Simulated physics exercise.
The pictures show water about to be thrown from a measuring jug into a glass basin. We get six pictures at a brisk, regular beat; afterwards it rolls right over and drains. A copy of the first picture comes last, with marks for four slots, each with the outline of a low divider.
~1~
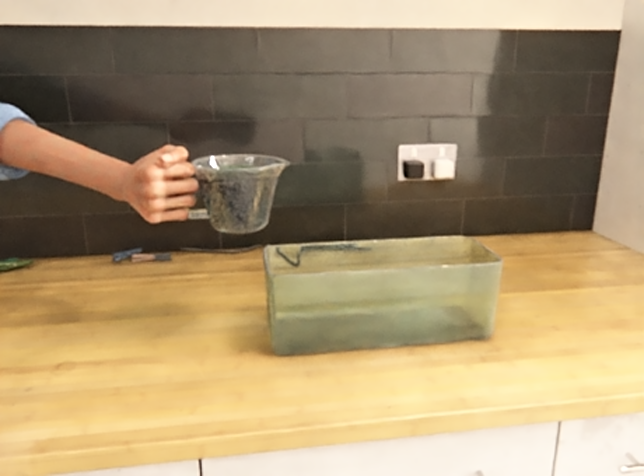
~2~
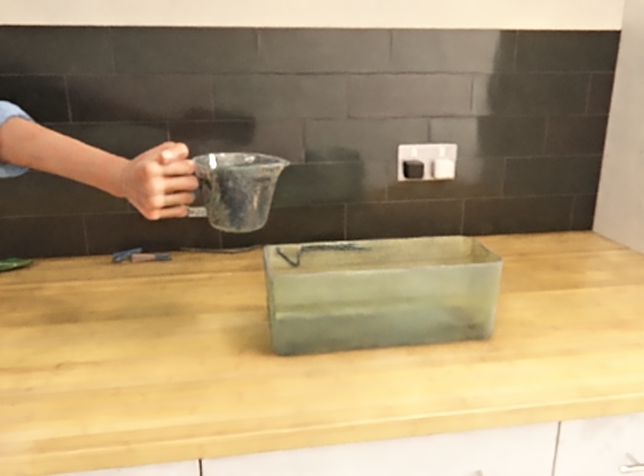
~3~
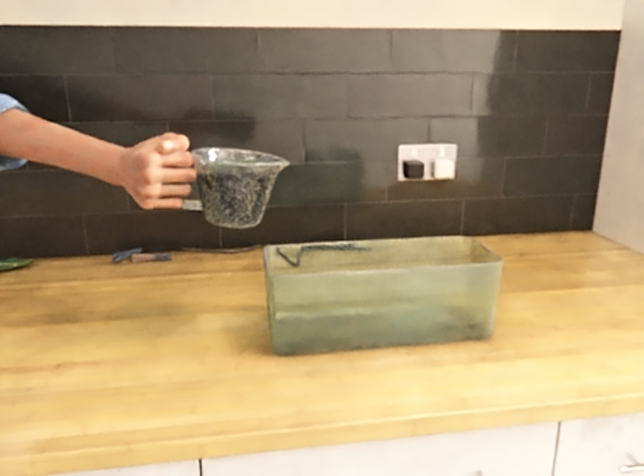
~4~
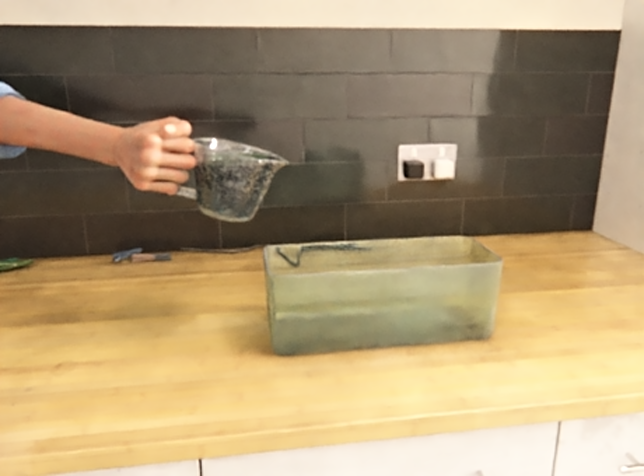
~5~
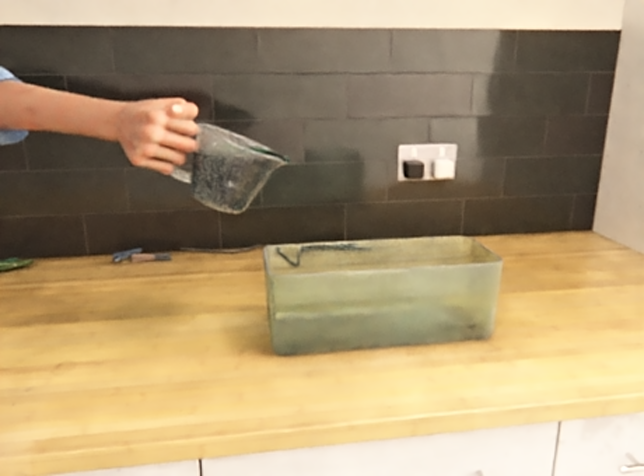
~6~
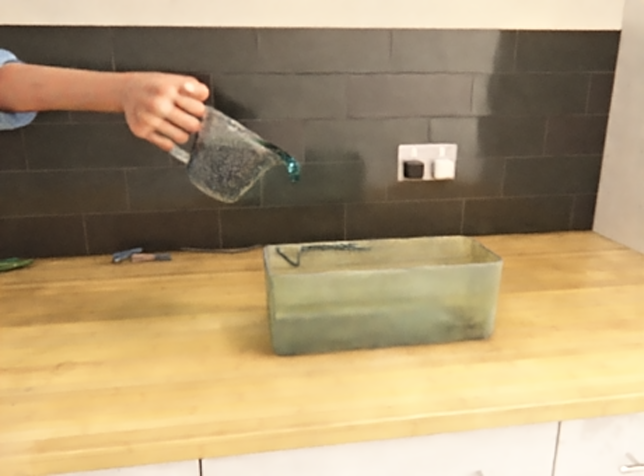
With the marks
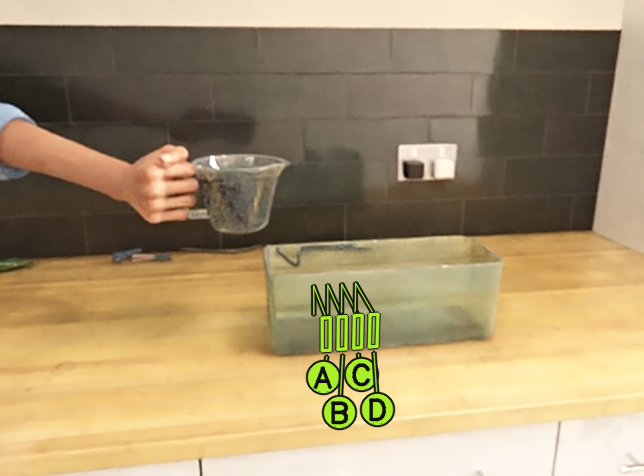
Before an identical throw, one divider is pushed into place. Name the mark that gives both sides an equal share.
Use position D.
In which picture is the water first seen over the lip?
Picture 5.
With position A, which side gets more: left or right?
More ends on the right.
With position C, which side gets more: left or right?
The right one.
On the marked copy, A at (326, 356); B at (342, 355); C at (358, 353); D at (373, 352).
Choosing A, about 4 % ends left of the wall and 95 % right of it.
Choosing B, about 7 % ends left of the wall and 92 % right of it.
Choosing C, about 16 % ends left of the wall and 83 % right of it.
Choosing D, about 53 % ends left of the wall and 45 % right of it.
